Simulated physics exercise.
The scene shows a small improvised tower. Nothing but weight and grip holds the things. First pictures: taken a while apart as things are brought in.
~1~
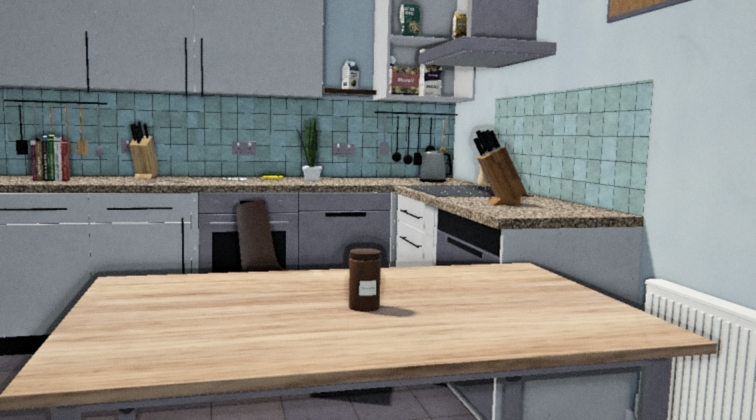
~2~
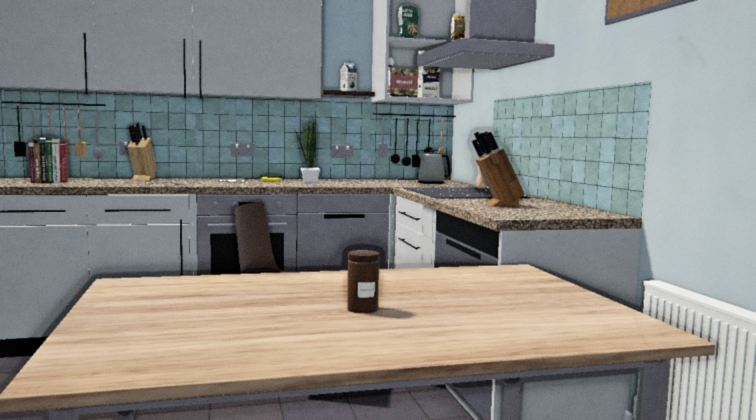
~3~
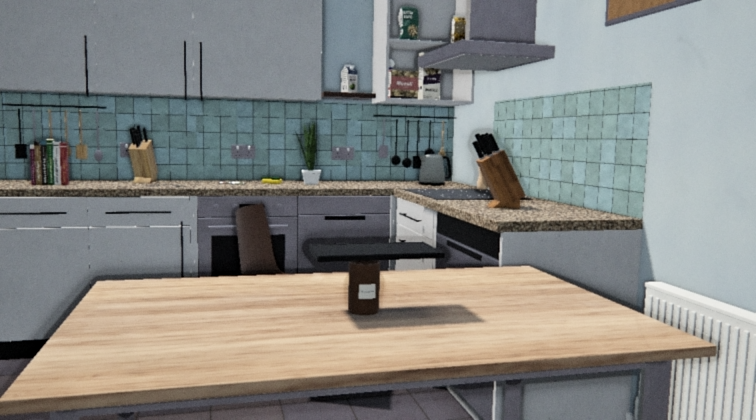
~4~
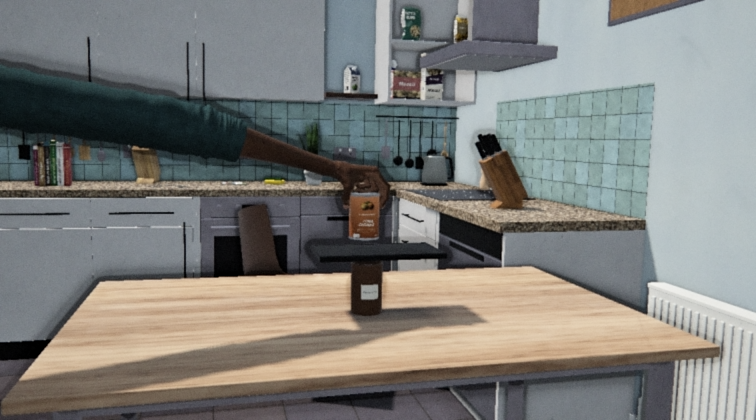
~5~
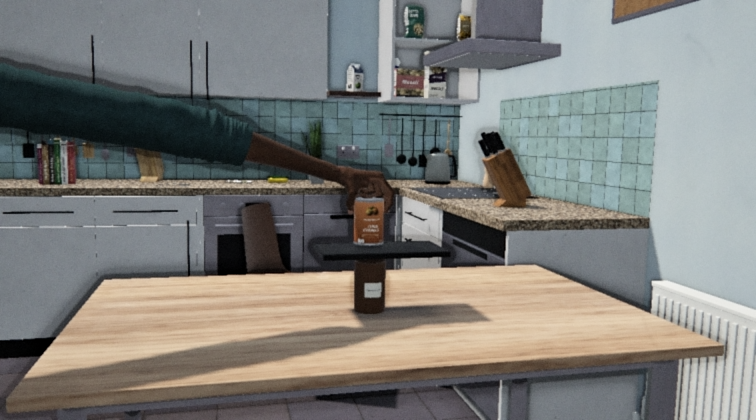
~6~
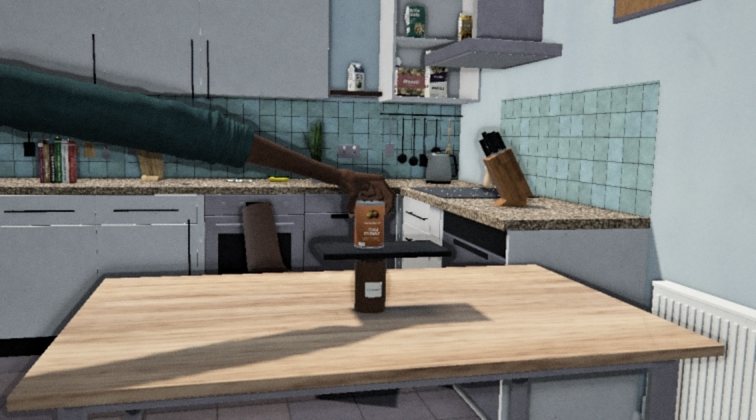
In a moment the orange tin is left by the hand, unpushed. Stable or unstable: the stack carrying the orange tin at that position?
Stable.
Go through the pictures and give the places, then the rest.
In the first frame, the last thing is not in view yet.
In the second frame, the last thing is not in view yet.
In the third frame, the last thing is not in view yet; black lid (375, 251).
The fourth frame shows coming down; orange tin (364, 216); black lid (377, 252).
The fifth frame shows coming down; orange tin (369, 221); black lid (381, 250).
The sixth frame shows in place under the hand; orange tin (369, 224); black lid (381, 249).
Then, 0.60 s after the last picture, things are still on the move.
Then, 1.40 s after the last picture, as before.
Then, 2.10 s after the last picture, nothing has stirred.
At rest, all 3 in place. Seen from the same camera at the end, orange tin near (369, 225). The stack holds.
